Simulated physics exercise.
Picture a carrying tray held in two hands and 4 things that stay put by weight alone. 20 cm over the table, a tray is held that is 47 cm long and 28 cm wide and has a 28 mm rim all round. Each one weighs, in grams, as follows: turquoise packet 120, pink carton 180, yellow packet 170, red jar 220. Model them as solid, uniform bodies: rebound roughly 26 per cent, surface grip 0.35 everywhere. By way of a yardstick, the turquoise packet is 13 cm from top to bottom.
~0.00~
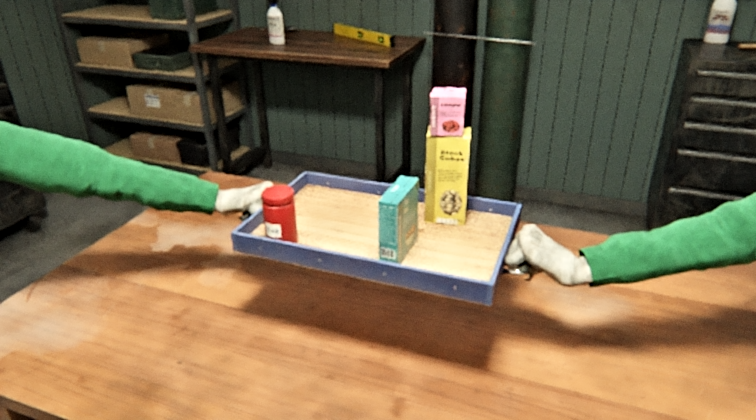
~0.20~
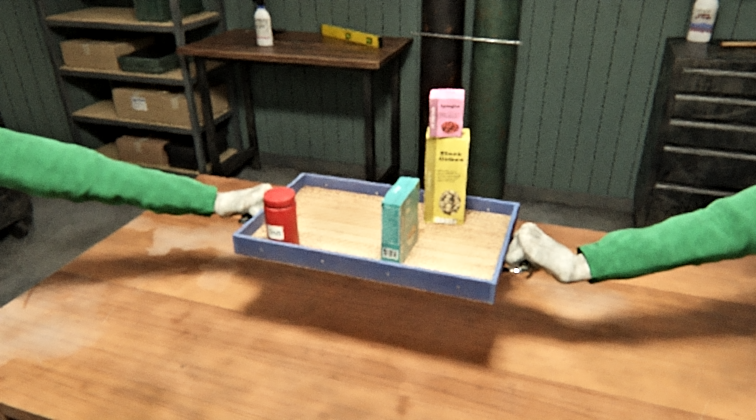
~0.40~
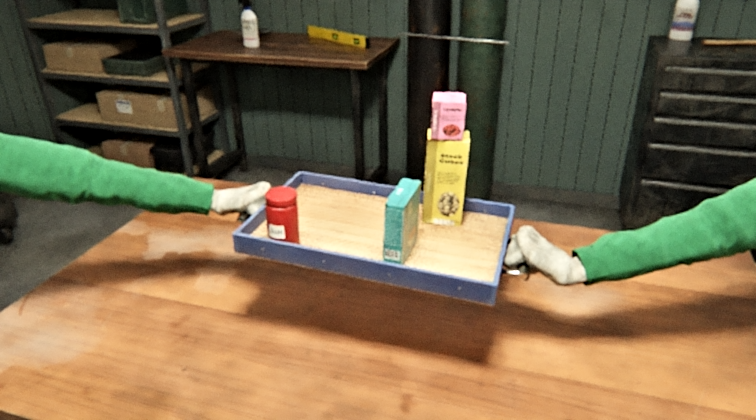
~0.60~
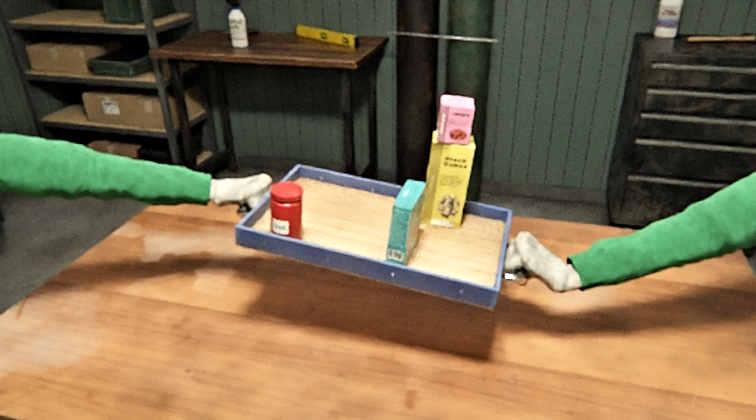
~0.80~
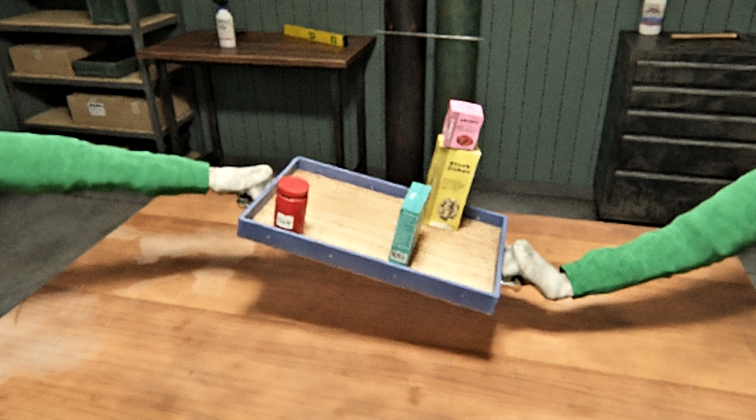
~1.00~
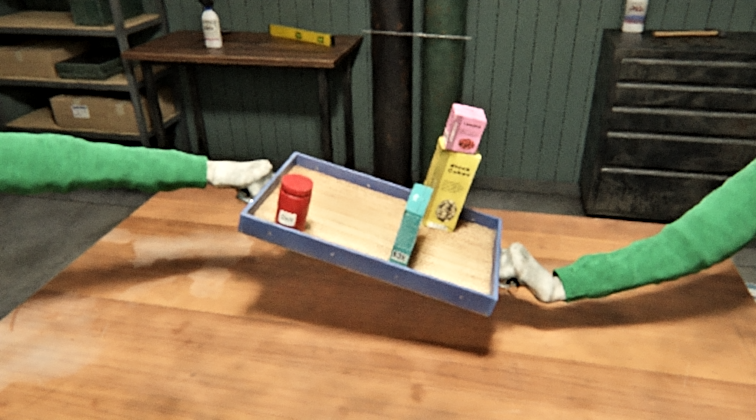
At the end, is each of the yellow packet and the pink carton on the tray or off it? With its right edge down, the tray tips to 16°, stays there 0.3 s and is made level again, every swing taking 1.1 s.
In the end the yellow packet is going to depart; the pink carton is going to depart.
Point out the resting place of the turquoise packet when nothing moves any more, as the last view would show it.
I'd put it at around (462, 246).
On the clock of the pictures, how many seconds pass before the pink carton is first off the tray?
That first happens close to 1.6 seconds.
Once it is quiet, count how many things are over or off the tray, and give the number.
Count: 3.
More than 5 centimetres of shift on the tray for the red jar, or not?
In the end the red jar remains stationary.
After 1.60 s, tilt 16°, right edge down; pink carton 32° off its base near (523, 150); yellow packet 32° off its base near (473, 189); turquoise packet 5° off its base.
After 1.80 s, tilt 14°, right edge down; pink carton and yellow packet now off the tray; turquoise packet 43° off its base.
After 1.90 s, tilt 12°, right edge down; turquoise packet on its side.
After 2.20 s, tilt 4°, right edge down; turquoise packet on its side.
In the end (3.1 s), off the tray, pink carton and yellow packet; toppled on the tray, turquoise packet; red jar under 5 cm from the start. At the end, from the last picture's camera, yellow packet near (595, 307), pink carton near (545, 275).
